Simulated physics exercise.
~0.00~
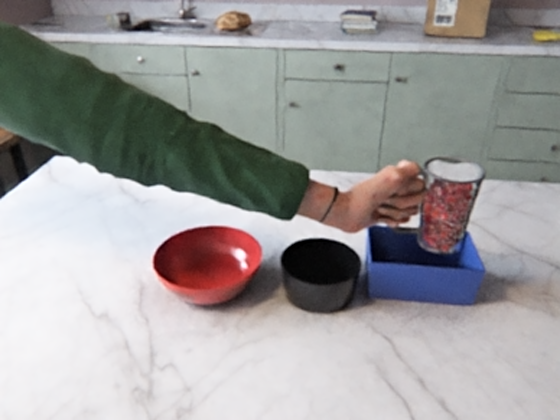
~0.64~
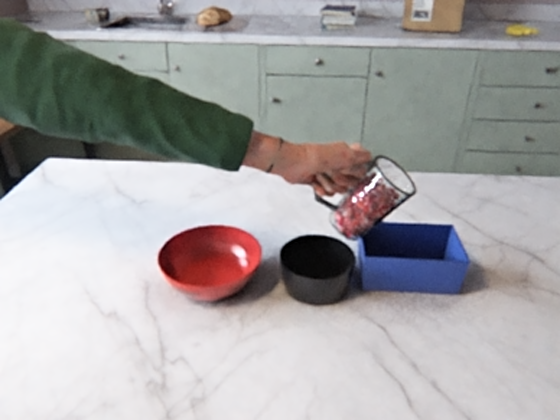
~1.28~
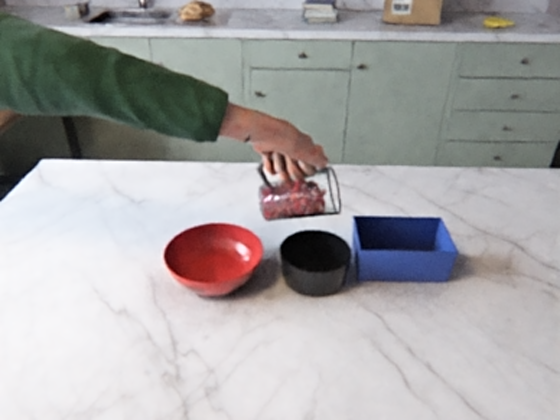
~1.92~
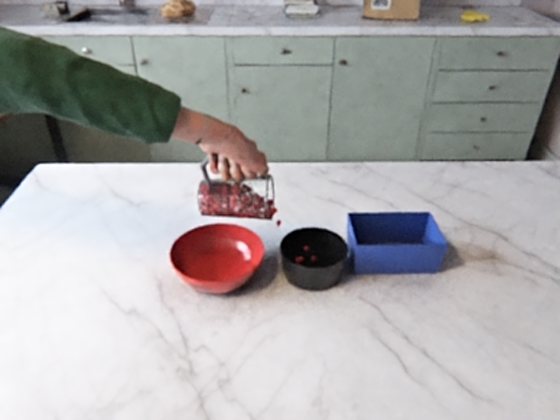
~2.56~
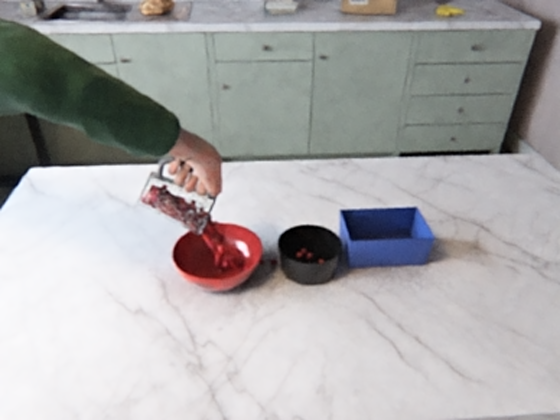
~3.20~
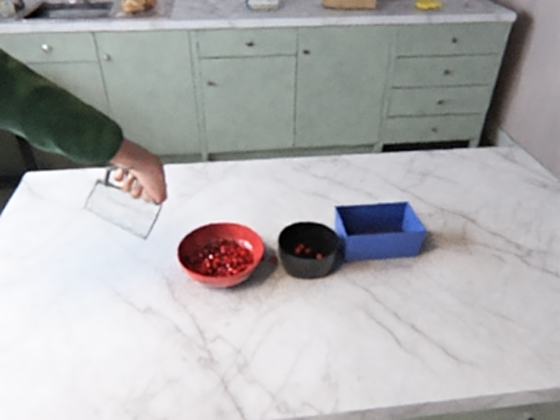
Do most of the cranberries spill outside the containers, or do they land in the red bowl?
Most of the cranberries land in the red bowl. Only a few end up in the black dish, and the blue tin stays empty.
